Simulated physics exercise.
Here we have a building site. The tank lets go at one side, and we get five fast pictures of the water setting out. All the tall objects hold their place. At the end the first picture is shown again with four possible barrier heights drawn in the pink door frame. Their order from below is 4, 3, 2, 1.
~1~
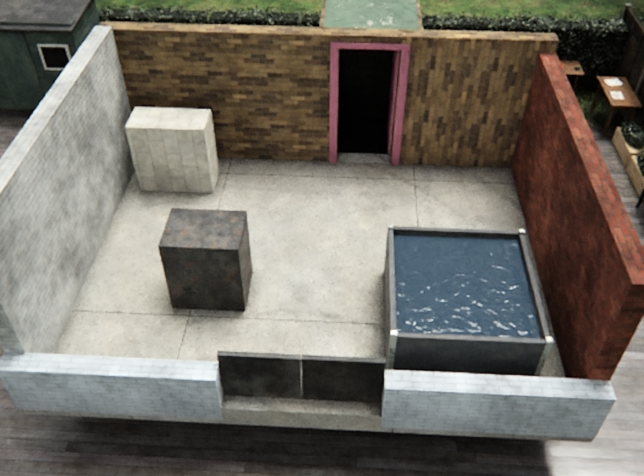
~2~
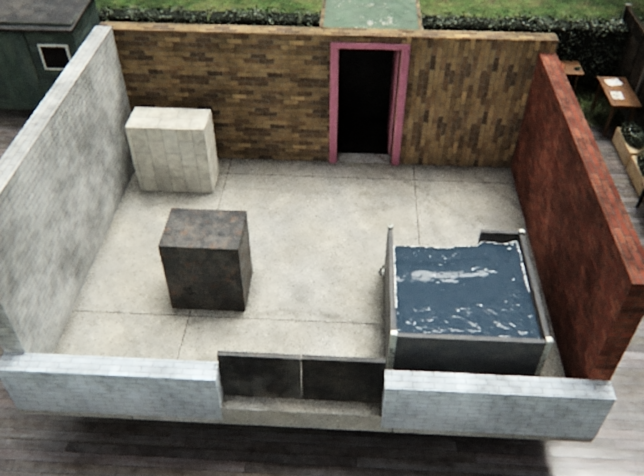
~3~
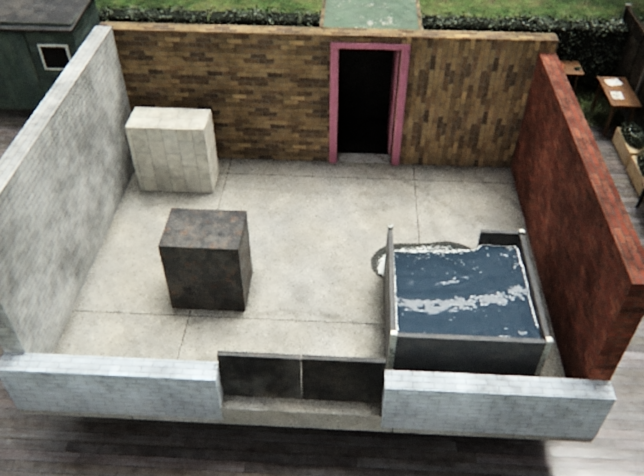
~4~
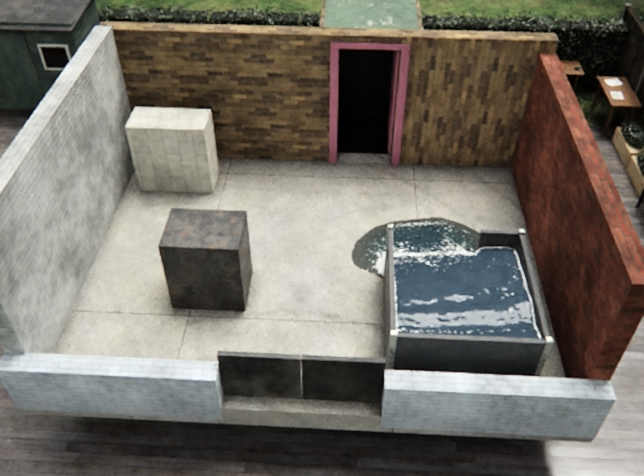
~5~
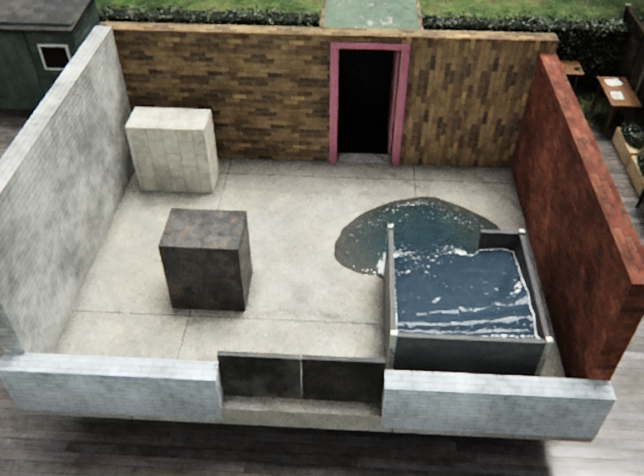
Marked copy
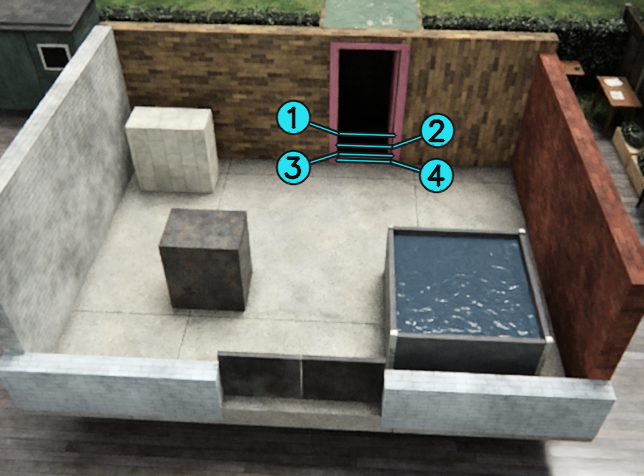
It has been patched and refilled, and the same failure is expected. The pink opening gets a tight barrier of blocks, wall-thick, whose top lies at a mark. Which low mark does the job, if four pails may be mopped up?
Go for 2.
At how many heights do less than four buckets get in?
Two.
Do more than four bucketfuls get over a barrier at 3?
Yes, that goes wrong.
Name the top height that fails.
That is height 3.
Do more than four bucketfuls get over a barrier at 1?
No.
On the marked copy, 1 at (365, 134); 2 at (365, 146); 3 at (364, 154); 4 at (364, 160); from the bottom up 4, 3, 2, 1.
If 1 is chosen, nothing gets over.
If 2 is chosen, a splash gets over, under a bucket.
If 3 is chosen, about 13 bucketfuls get in.
If 4 is chosen, dozens of bucketfuls pour in.
